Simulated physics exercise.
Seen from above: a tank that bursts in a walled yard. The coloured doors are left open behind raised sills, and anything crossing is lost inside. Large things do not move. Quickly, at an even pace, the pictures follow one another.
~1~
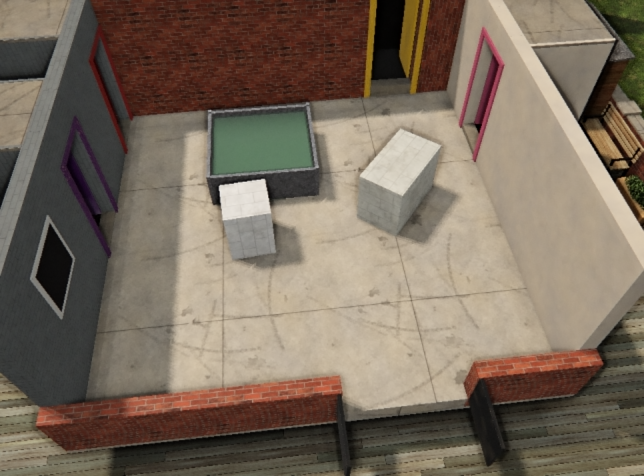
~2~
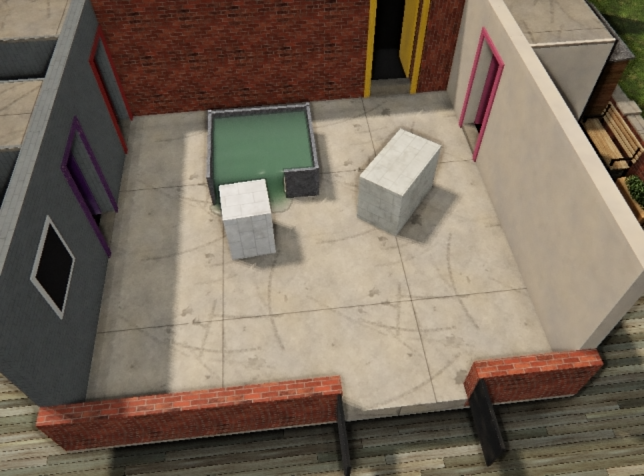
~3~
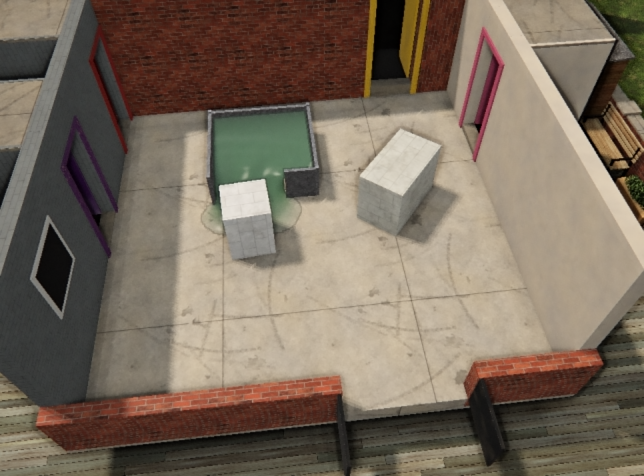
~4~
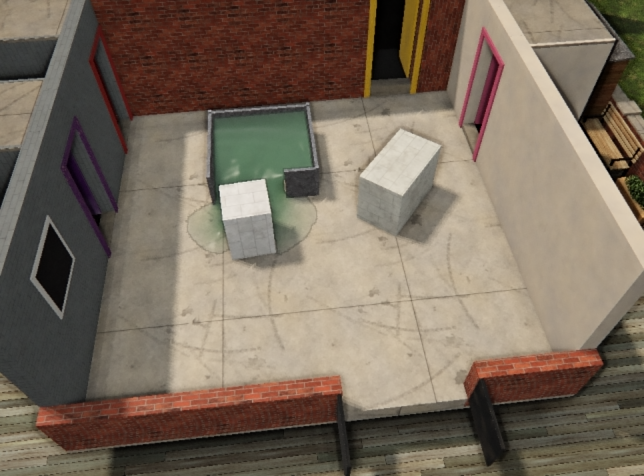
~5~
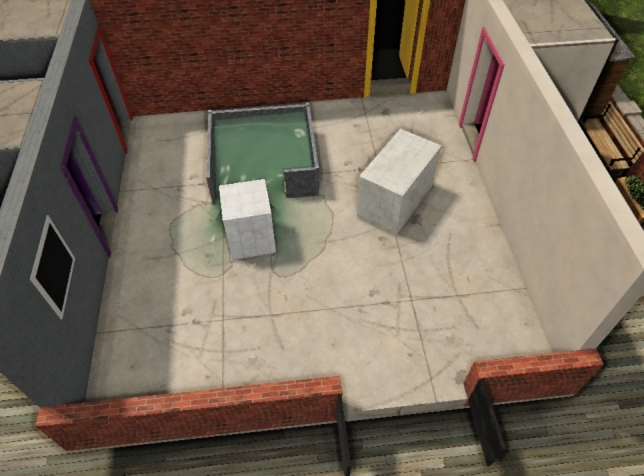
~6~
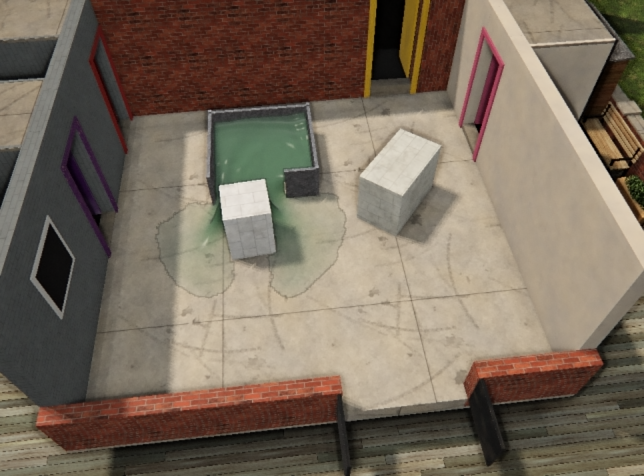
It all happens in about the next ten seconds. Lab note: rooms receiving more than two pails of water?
Result: Red door within two pails; purple door above two pails; pink door within two pails; yellow door within two pails.
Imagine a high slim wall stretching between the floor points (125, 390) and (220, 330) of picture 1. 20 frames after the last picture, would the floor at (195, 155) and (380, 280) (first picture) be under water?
As listed: Dry, flooded.
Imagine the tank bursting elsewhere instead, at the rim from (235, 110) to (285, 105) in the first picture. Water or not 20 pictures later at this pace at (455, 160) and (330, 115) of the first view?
Submerged, then submerged.
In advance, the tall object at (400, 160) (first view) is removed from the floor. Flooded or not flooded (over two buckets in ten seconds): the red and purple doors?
At the red door the inflow comes in under; at the purple door it crosses the line.
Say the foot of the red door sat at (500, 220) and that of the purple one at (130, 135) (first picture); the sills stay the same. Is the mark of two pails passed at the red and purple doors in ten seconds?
Put simply, the red door comes up short and the purple door comes up short.
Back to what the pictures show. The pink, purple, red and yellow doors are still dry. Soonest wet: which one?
The one in purple.
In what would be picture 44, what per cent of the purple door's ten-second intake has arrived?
Estimate: Roughly 95 %.
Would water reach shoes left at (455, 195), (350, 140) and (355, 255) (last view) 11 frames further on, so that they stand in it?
The three points read clear, clear and soaked through.
A moment on, water covers 30 % of the floor; the red door not reached, the purple door wet at the sill, nothing in, the pink door not reached, the yellow door not reached.
Next, water covers 45 % of the floor; the red door not reached, the purple door over two buckets in, the pink door not reached, the yellow door not reached.
Then, water covers 55 % of the floor; the red door wet at the sill, nothing in, the purple door far over two buckets in, the pink door not reached, the yellow door not reached.
Later, water covers 70 % of the floor; the red door wet at the sill, nothing in, the purple door far over two buckets in, the pink door not reached, the yellow door wet at the sill, nothing in.
In the end, water covers 85 % of the floor; the red door wet at the sill, nothing in, the purple door far over two buckets in, the pink door not reached, the yellow door wet at the sill, nothing in.
